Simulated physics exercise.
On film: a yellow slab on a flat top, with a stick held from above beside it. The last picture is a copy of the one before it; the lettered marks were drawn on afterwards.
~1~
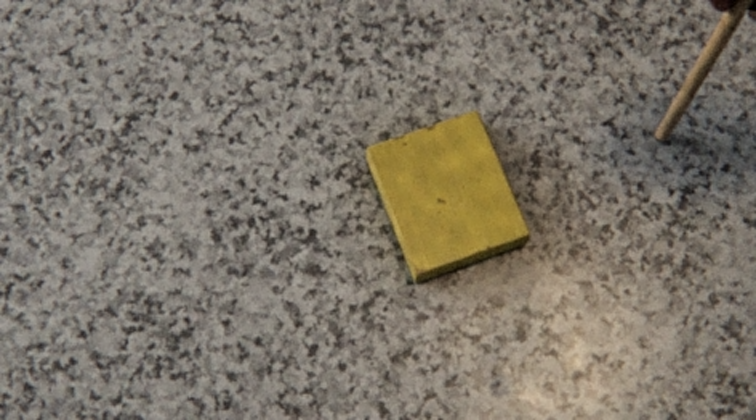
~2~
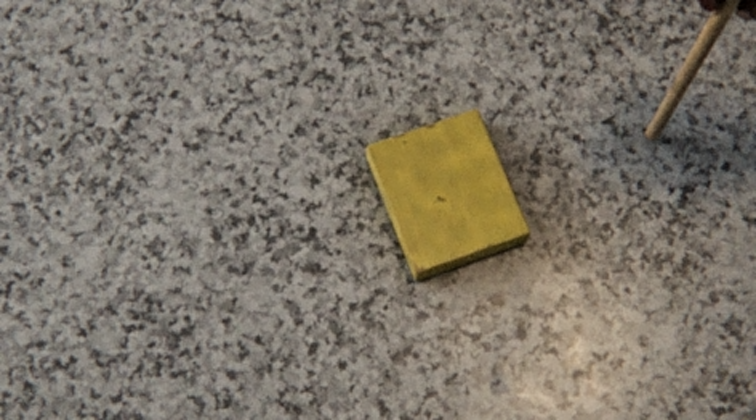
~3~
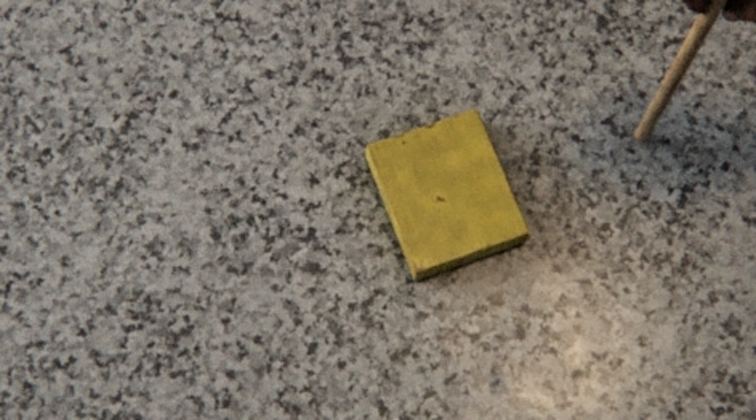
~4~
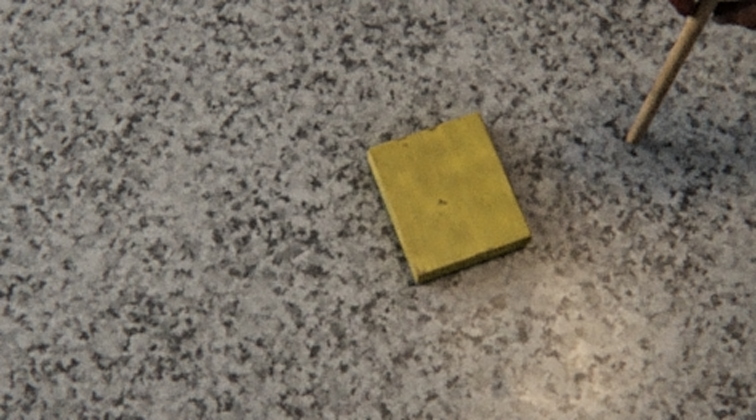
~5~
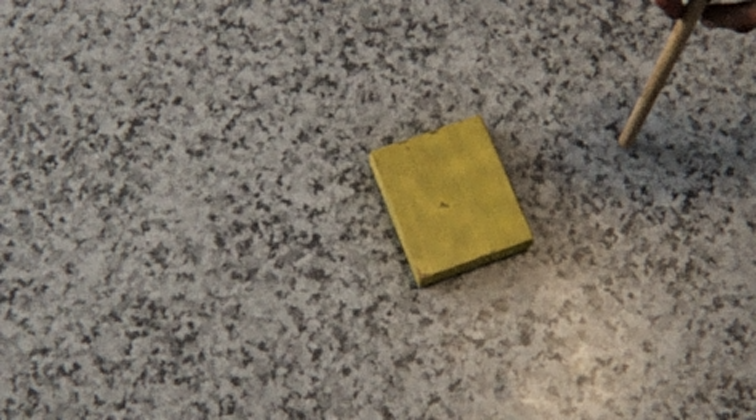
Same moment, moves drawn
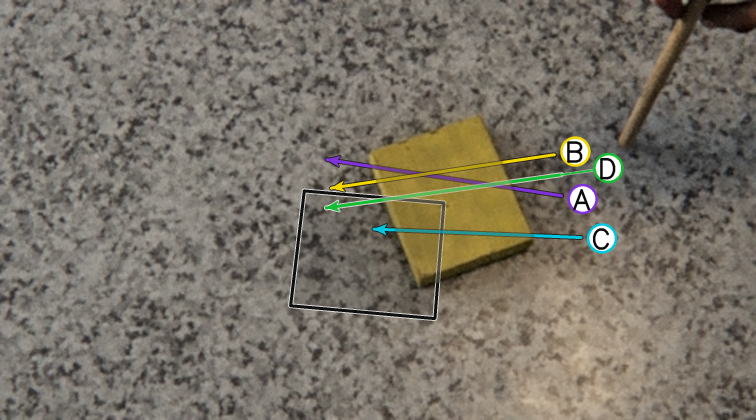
Yellow slab lying still on a speckled grey surface while a hand-held wooden stick at upper right moves slightly left.
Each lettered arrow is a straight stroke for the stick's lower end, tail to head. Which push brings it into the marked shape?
Stroke B.
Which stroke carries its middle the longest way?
Stroke D.
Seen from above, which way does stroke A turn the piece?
On that stroke, anticlockwise.
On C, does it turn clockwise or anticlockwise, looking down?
Clockwise.
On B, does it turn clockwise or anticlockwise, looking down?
Anticlockwise.
On the marked copy, A from (562, 196) to (327, 160); B from (555, 155) to (331, 188); C from (581, 238) to (374, 229); D from (562, 175) to (326, 208).
Following B. Soon after the start, foot of the stick (474, 167), piece (430, 206).
Later, foot of the stick (394, 179), piece (383, 235).
In the end, foot of the stick (331, 189), piece (366, 247); it fills the outline.
As for the rest, A leaves the piece out of the outline, at (348, 223); C leaves the piece out of the outline, at (344, 155); D leaves the piece out of the outline, at (304, 261).
